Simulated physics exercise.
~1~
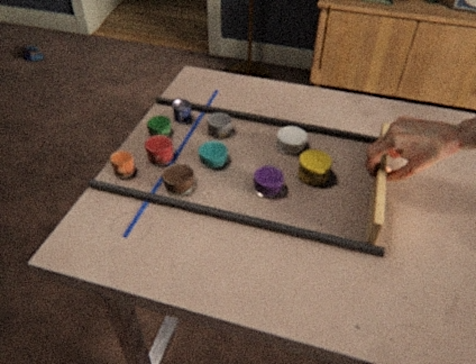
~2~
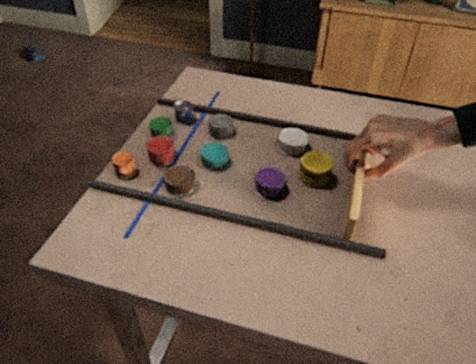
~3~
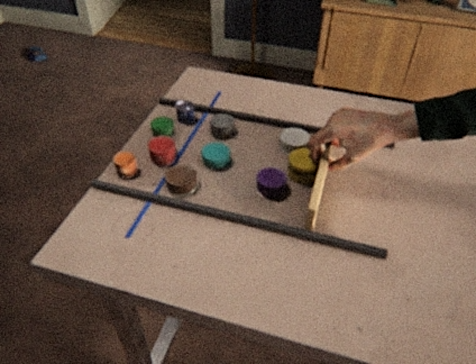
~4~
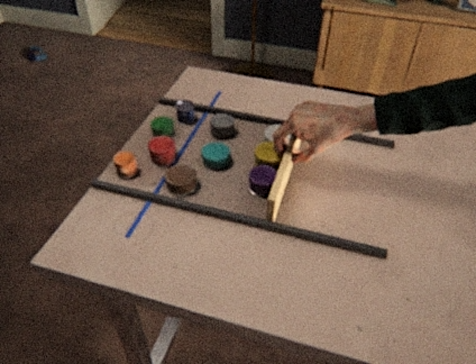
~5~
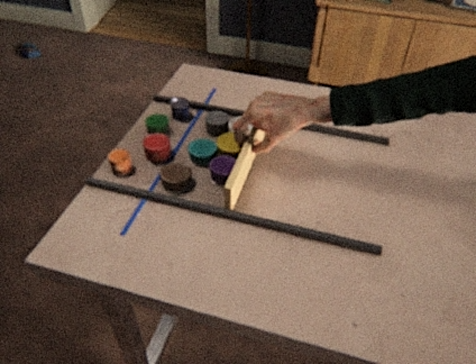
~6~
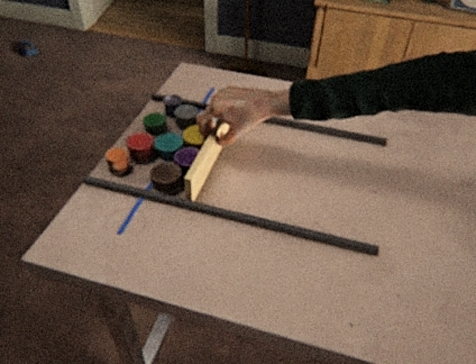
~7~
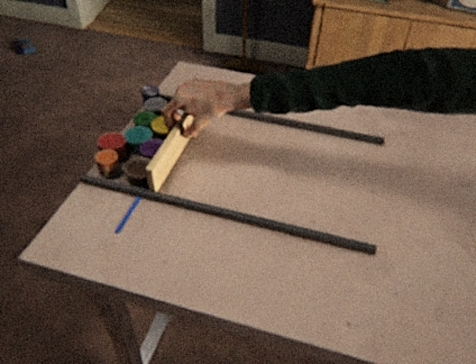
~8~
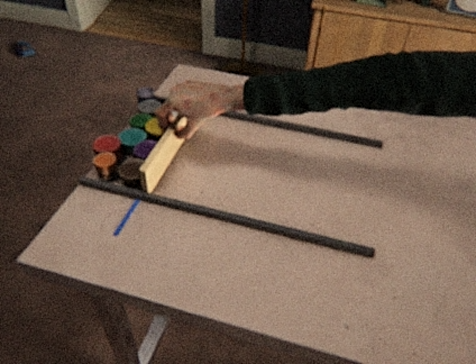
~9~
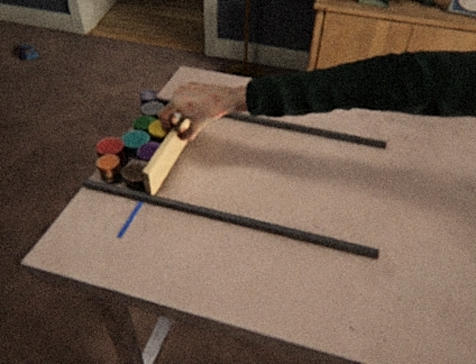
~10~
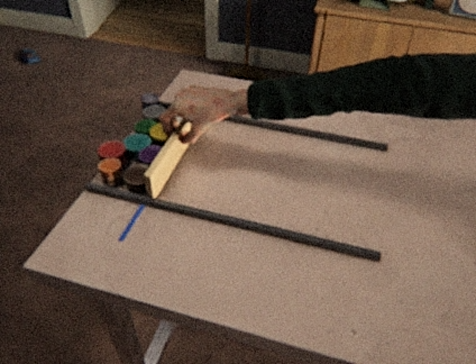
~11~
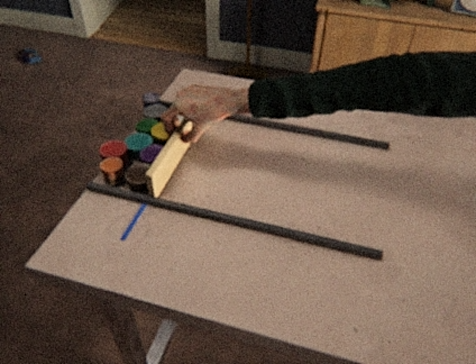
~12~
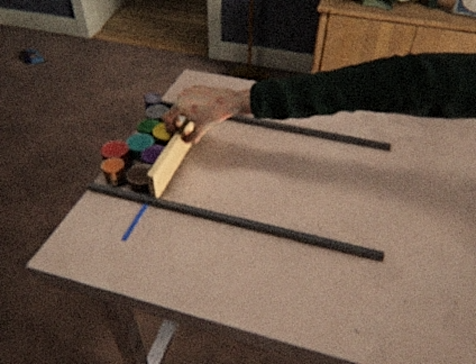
On a table, a hand slides a board left, bunching colourful pots together without any falling.
